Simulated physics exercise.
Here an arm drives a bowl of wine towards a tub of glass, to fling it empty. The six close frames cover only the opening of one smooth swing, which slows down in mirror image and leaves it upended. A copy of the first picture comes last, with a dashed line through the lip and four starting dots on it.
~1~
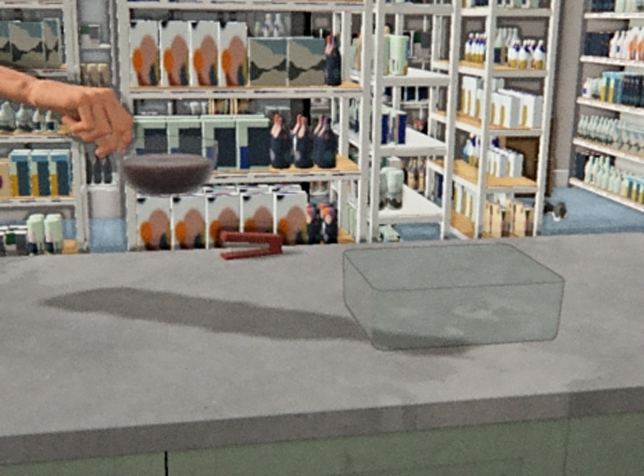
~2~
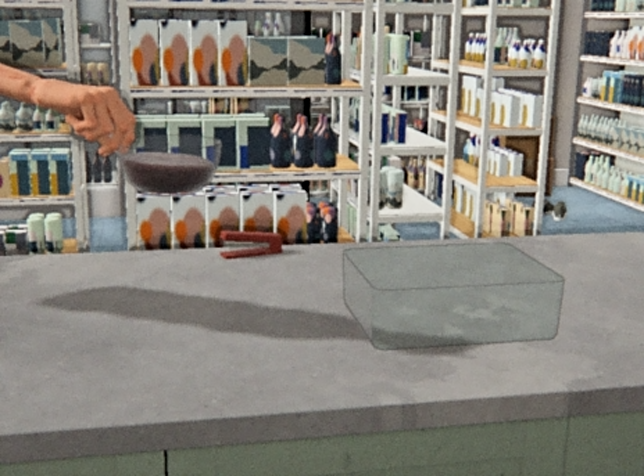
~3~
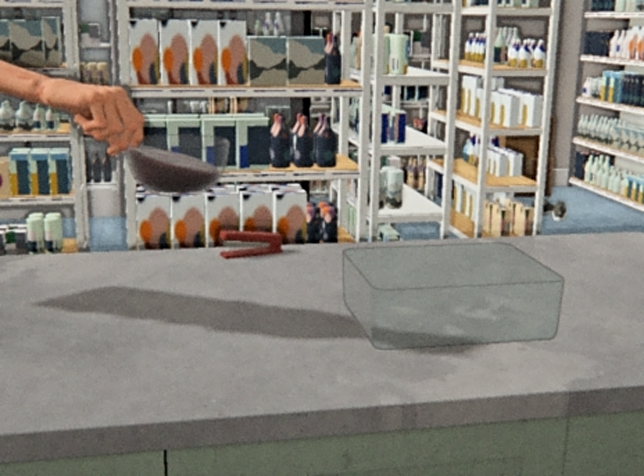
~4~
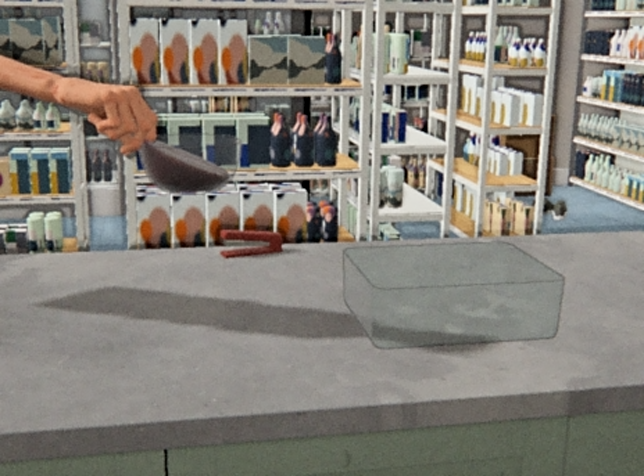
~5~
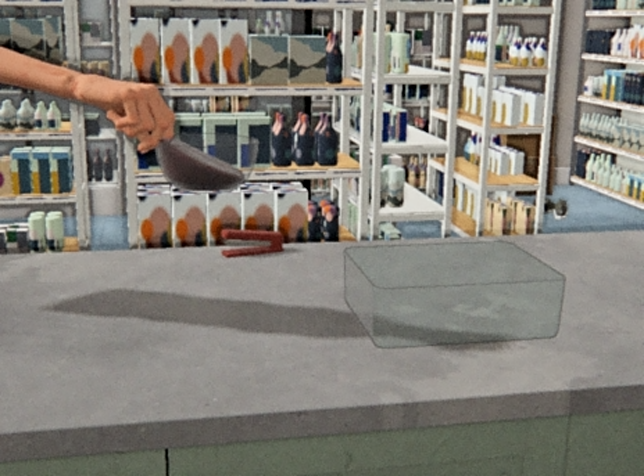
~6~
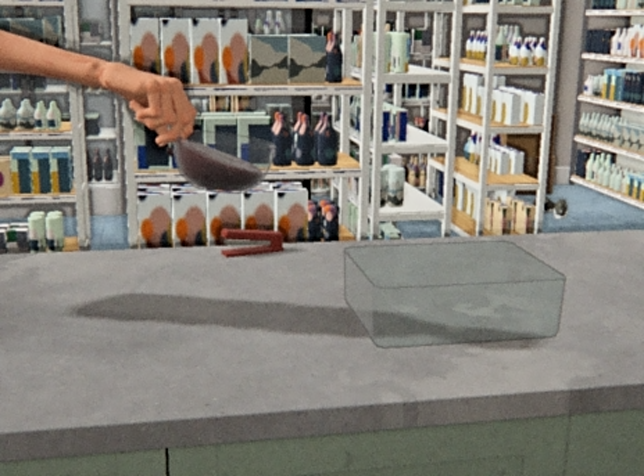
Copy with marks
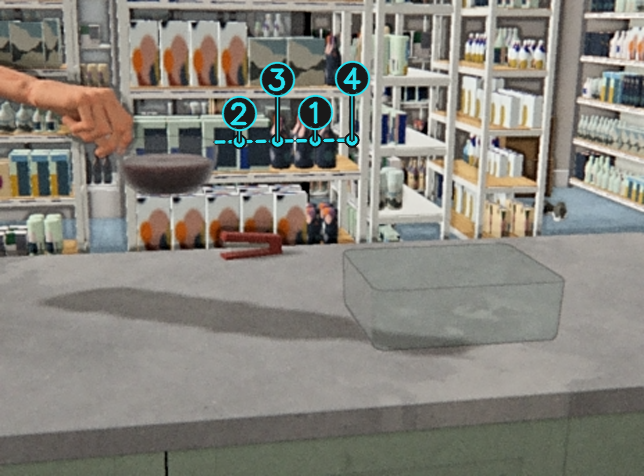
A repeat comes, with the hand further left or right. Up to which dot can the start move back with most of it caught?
2 is the one.
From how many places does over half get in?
All four.
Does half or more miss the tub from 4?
No.
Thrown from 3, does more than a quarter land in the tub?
Yes, clearly.
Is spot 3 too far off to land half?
No, not at all.
On the marked copy, 1 at (315, 140); 2 at (239, 141); 3 at (277, 141); 4 at (352, 140).
If 1 is chosen, about 86 % lands in the tub, 3 % falls short and 10 % goes beside or beyond.
If 2 is chosen, about 61 % lands in the tub, 31 % falls short and 8 % goes beside or beyond.
If 3 is chosen, about 81 % lands in the tub, 11 % falls short and 9 % goes beside or beyond.
If 4 is chosen, about 91 % lands in the tub, 4 % falls short and 5 % goes beside or beyond.
